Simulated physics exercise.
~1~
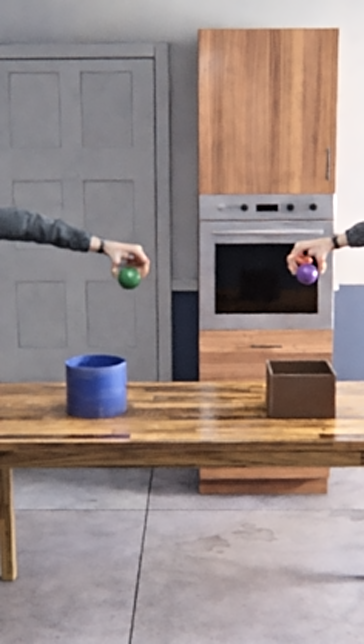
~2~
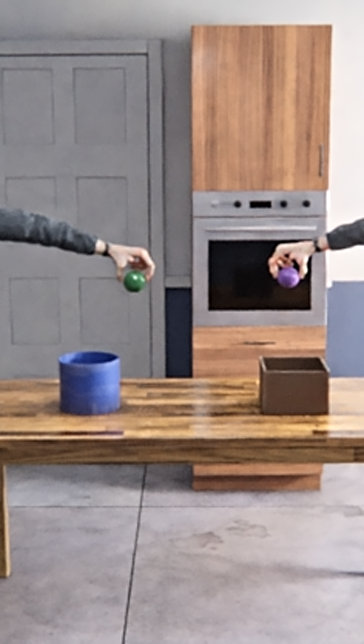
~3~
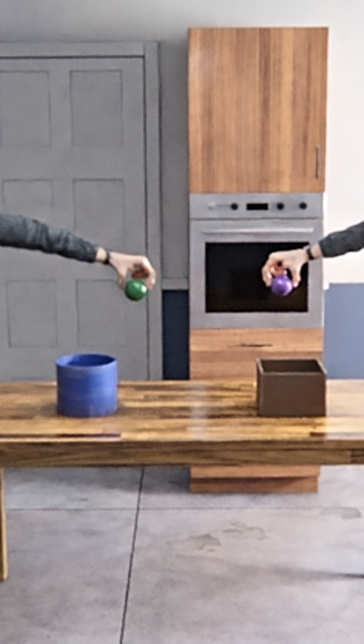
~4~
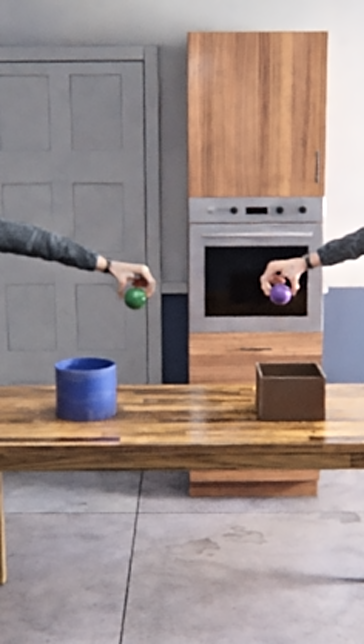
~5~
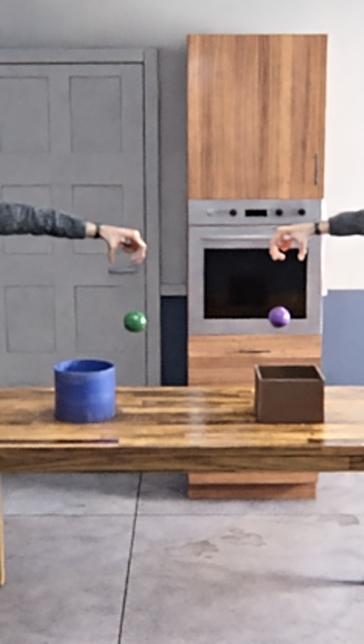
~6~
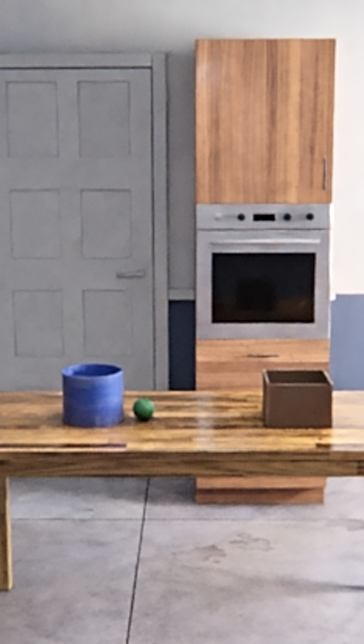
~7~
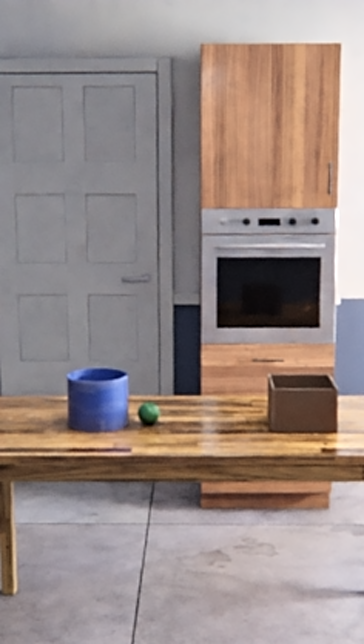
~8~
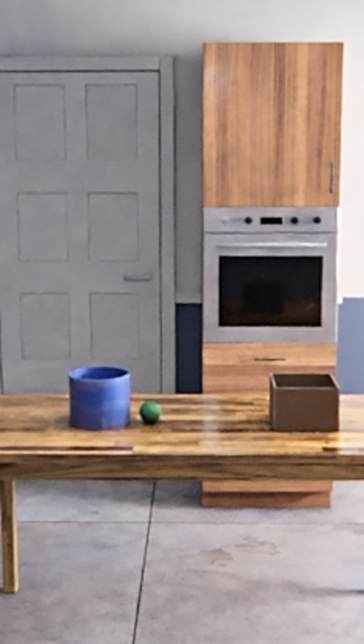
We see two hands holding a green ball and a purple ball above a wooden table with a blue round pot and a brown square box. Both hands let go, and the green ball ends up resting beside the pot while the purple one drops out of sight into the box.
